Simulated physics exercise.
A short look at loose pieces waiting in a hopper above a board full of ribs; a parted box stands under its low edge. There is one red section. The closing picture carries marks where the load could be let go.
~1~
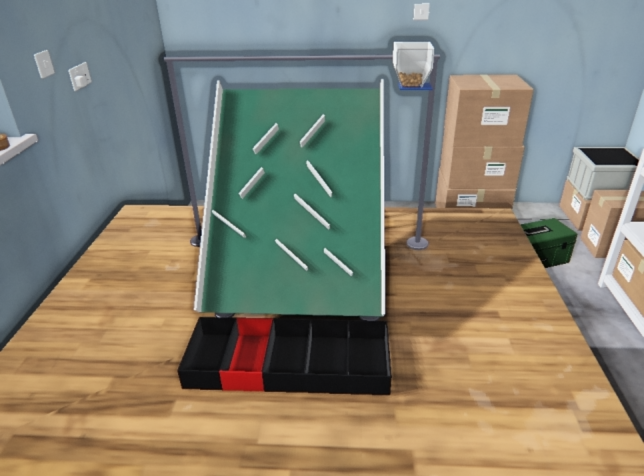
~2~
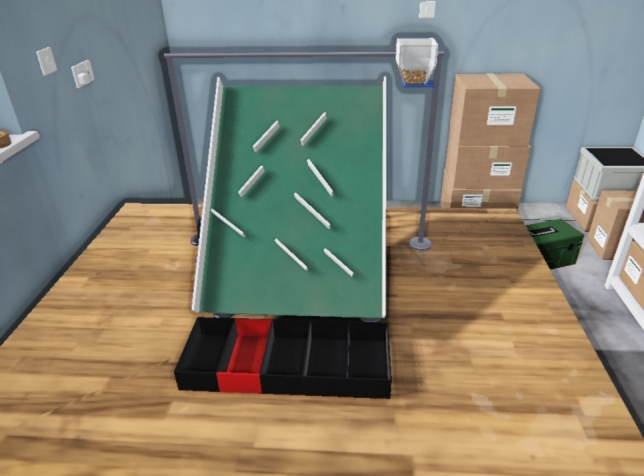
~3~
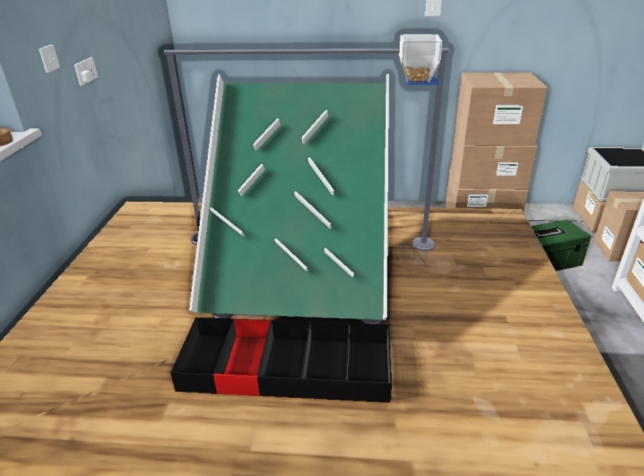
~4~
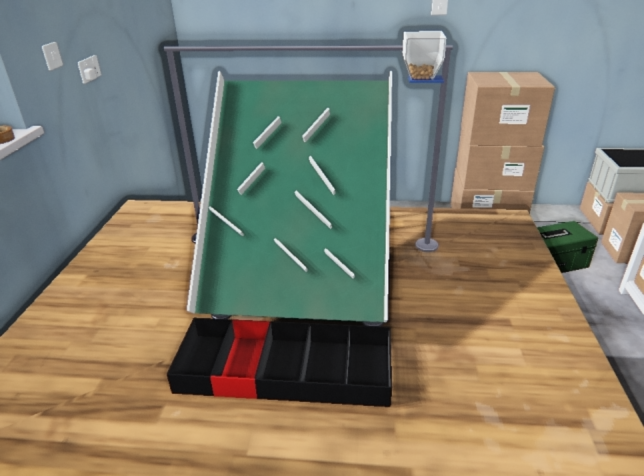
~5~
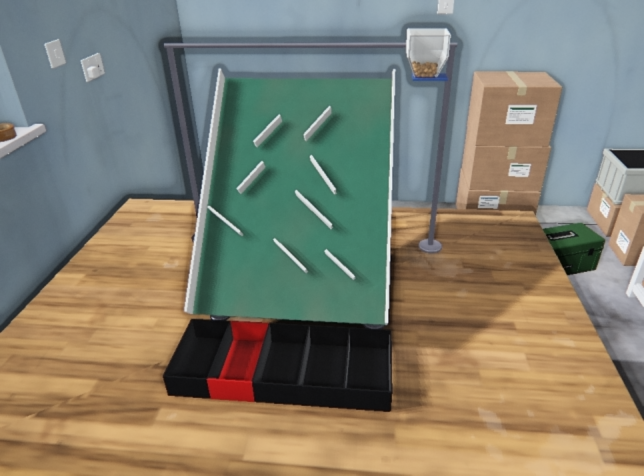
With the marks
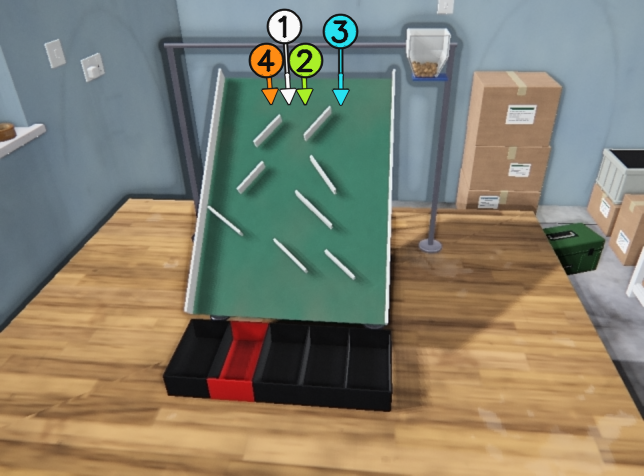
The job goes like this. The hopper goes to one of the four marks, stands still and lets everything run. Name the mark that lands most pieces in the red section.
Choose 2.
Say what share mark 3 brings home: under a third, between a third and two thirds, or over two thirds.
Mark 3 gives under a third.
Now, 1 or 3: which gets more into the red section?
1.
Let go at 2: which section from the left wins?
The second.
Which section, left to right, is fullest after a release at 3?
The fifth from the left.
On the marked copy, mark 1 meets the board at (288, 98); mark 2 meets the board at (305, 98); mark 3 meets the board at (340, 99); mark 4 meets the board at (270, 98).
For mark 1, roughly a quarter in the red section, roughly two thirds in other sections, about a tenth outside the box.
For mark 2, roughly a third in the red section, roughly half in other sections, about a tenth outside the box.
For mark 3, about a tenth in the red section, the larger part in other sections, about a tenth outside the box.
For mark 4, about a tenth in the red section, the larger part in other sections, just a few held on the board, about a tenth outside the box.
